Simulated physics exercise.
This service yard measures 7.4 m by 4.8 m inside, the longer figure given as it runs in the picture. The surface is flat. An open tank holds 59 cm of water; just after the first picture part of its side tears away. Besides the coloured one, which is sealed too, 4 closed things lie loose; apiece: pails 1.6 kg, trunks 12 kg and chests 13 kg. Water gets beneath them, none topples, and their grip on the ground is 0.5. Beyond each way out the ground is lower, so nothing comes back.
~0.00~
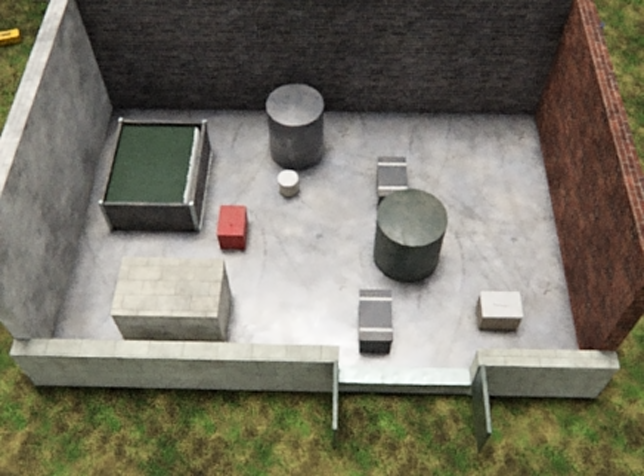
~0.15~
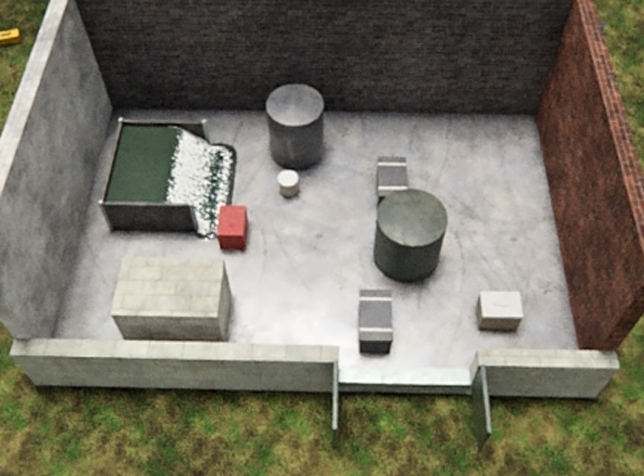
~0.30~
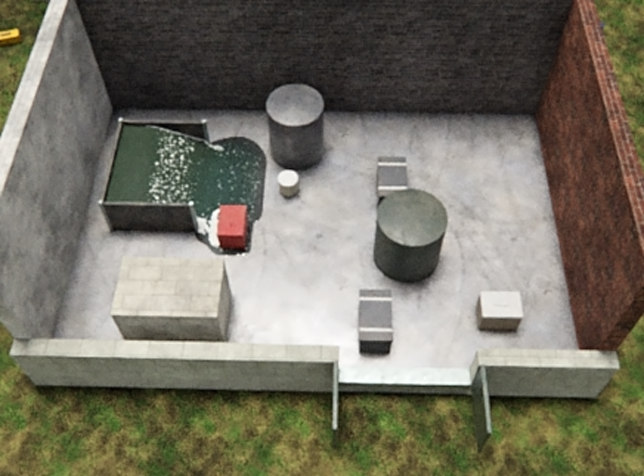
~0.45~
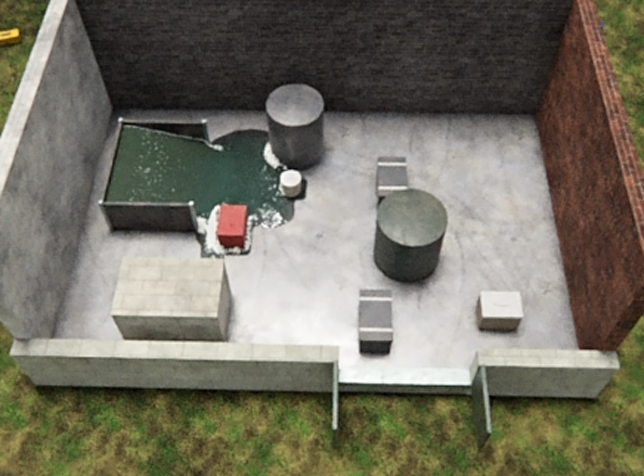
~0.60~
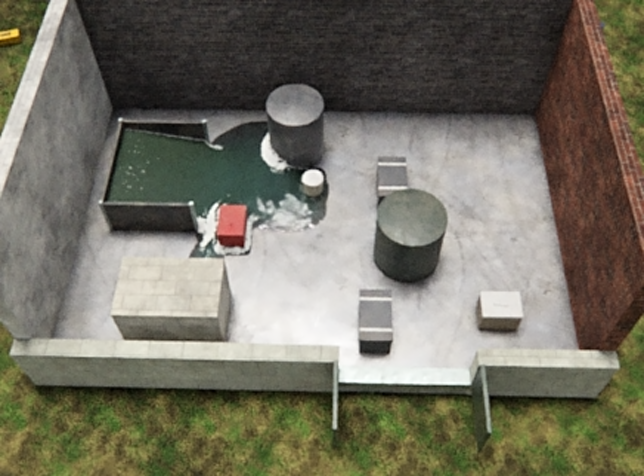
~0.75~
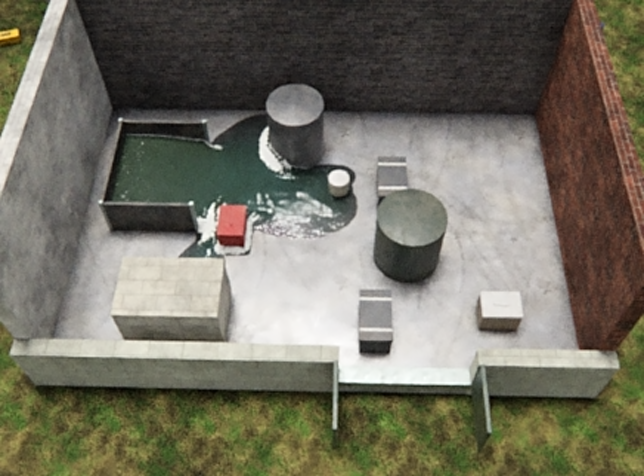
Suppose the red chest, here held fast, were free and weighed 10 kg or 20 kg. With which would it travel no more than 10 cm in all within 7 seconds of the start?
Verdict: Neither load is enough.
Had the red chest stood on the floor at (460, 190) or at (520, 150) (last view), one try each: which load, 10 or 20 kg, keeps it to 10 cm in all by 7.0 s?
In that order: Neither is enough; neither holds.
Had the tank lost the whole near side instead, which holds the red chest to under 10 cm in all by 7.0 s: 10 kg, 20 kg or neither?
In that case only the higher weight holds it.
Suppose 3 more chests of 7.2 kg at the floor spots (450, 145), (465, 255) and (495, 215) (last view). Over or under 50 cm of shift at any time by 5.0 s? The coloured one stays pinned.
In that order: Past it, under, over.
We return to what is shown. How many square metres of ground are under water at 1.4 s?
About 13 m2.
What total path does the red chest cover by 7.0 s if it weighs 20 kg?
About 300 cm.
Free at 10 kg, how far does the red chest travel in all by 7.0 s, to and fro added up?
About 350 cm.
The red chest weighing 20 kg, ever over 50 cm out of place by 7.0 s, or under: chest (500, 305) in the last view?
It is short of it.
After 1.4 s the red chest would be 184 cm from its start with 10 kg and 132 cm from its start with 20 kg; 5 cm of water round it then.
After 3.1 s the red chest would be 356 cm from its start with 10 kg and 248 cm from its start with 20 kg; 7 cm of water round it then.
After 4.9 s the red chest would be 363 cm from its start with 10 kg and 261 cm from its start with 20 kg; 4 cm of water round it then.
After 7.0 s the red chest would be 361 cm from its start with 10 kg and 261 cm from its start with 20 kg; 2 cm of water round it then.
